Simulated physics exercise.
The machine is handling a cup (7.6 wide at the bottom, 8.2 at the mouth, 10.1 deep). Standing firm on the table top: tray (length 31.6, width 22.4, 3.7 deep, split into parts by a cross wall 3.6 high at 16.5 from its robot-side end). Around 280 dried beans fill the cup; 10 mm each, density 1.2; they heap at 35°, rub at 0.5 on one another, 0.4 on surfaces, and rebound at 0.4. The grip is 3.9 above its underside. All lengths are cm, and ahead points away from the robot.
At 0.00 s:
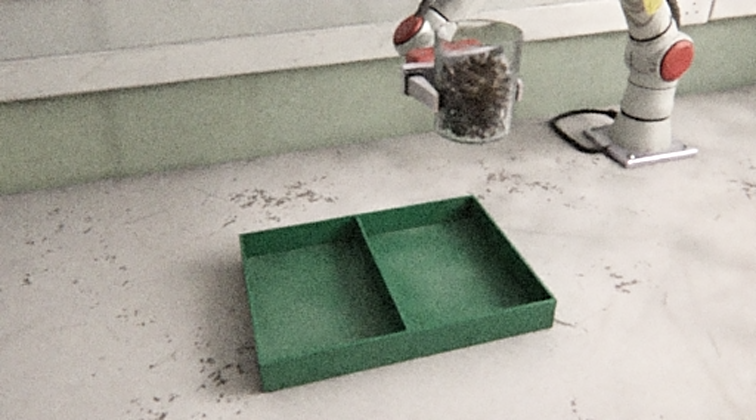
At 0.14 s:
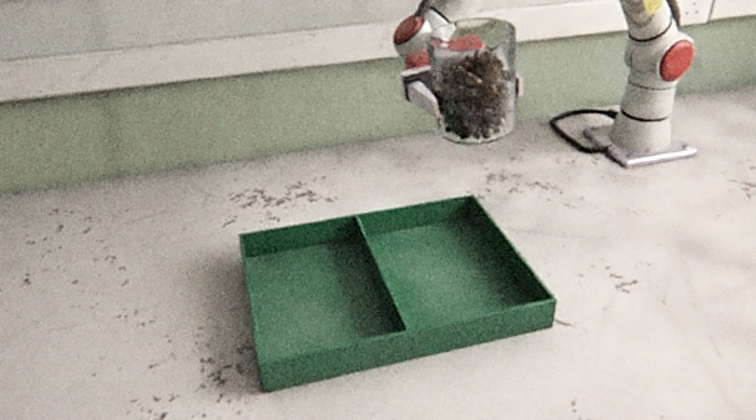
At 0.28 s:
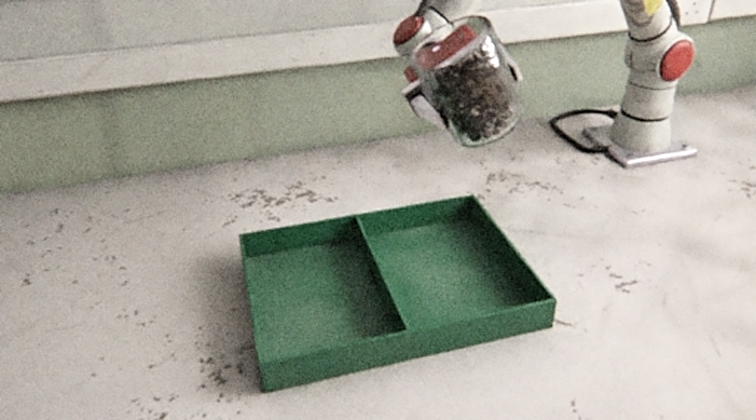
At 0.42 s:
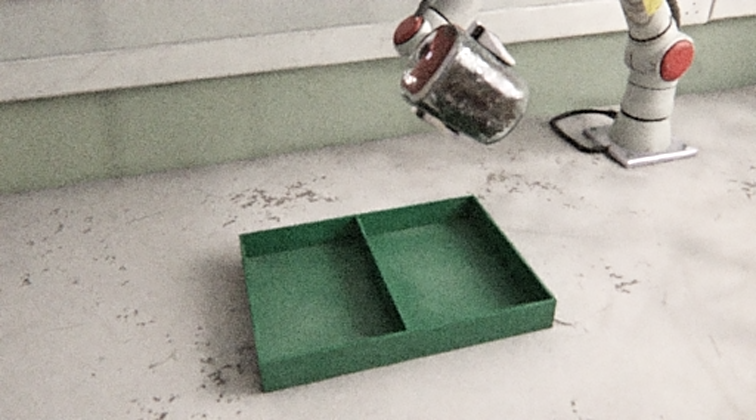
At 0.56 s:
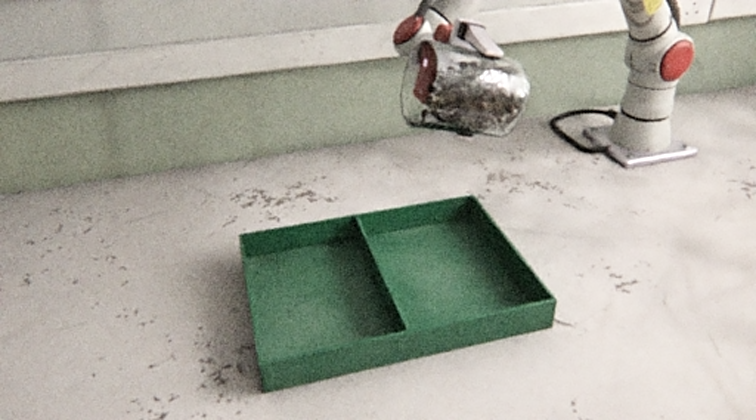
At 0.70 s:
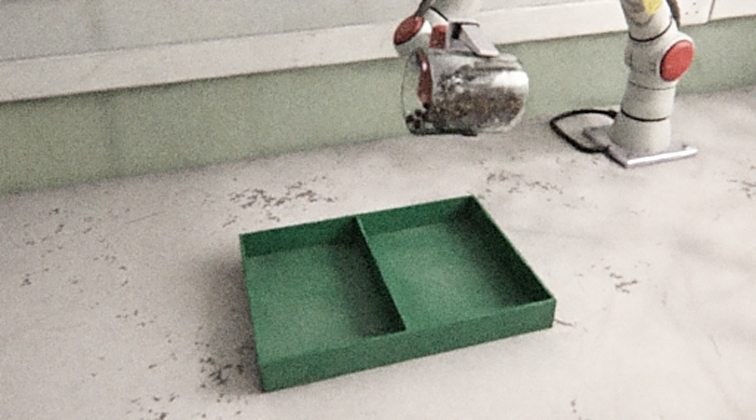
On a pale, speckled table top, a robot arm tilting a clear cup of dark beans onto its side above a divided green tray.
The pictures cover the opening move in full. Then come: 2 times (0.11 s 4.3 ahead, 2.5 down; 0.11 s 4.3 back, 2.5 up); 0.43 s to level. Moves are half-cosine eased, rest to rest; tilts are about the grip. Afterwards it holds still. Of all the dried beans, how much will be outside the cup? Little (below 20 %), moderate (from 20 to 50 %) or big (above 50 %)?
Outside the cup the share is moderate, from 20 to 50 %.
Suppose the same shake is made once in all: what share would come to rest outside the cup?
Then about 20 per cent.
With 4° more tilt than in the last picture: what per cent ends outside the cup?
About 45 per cent.
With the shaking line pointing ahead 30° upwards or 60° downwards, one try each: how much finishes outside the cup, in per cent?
About 90 and 10 per cent.
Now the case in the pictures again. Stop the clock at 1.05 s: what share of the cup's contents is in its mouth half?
Some 45 per cent.
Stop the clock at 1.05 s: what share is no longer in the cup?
Some 15 per cent.
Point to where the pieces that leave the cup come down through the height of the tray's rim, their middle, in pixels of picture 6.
Around (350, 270).
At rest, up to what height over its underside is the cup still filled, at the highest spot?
Roughly 6.5 cm.
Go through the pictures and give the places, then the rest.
The cup middle at (475, 83), level; upper third of the load around (477, 82), from x 440 to 510, top at y 65; 279 in the cup, in the first picture.
The cup middle at (474, 83), tilted 8° forward; upper third of the load around (476, 82), from x 440 to 510, top at y 60, in the second picture.
The cup middle at (470, 85), tilted 28° forward; upper third of the load around (481, 81), from x 440 to 515, top at y 55, in the third picture.
The cup middle at (467, 88), tilted 53° forward; upper third of the load around (483, 77), from x 440 to 520, top at y 55, in the fourth picture.
The cup middle at (465, 92), tilted 73° forward; upper third of the load around (485, 78), from x 425 to 520, top at y 60, in the fifth picture.
The cup middle at (464, 93), tilted 81° forward; upper third of the load around (487, 79), from x 410 to 515, top at y 60; 279 in the cup, in the sixth picture.
After 1.05 s, tilted 81° forward, highest piece 23 above the table; 233 in the cup, 15 in the far-side part, 4 in the robot-side part, 27 in flight or on a rim.
After 1.40 s, tilted 29° forward, highest piece 28 above the table; 182 in the cup, 69 in the far-side part, 26 in the robot-side part, 2 in flight or on a rim.
After 1.77 s, level, highest piece 27 above the table; 182 in the cup, 70 in the far-side part, 26 in the robot-side part, 1 on the table or floor.
After 2.82 s, level, highest piece 27 above the table; 182 in the cup, 70 in the far-side part, 26 in the robot-side part, 1 on the table or floor.
In the end, 182 in the cup, 70 in the far-side part, 26 in the robot-side part, 1 on the table or floor. That is 35 % outside the cup.
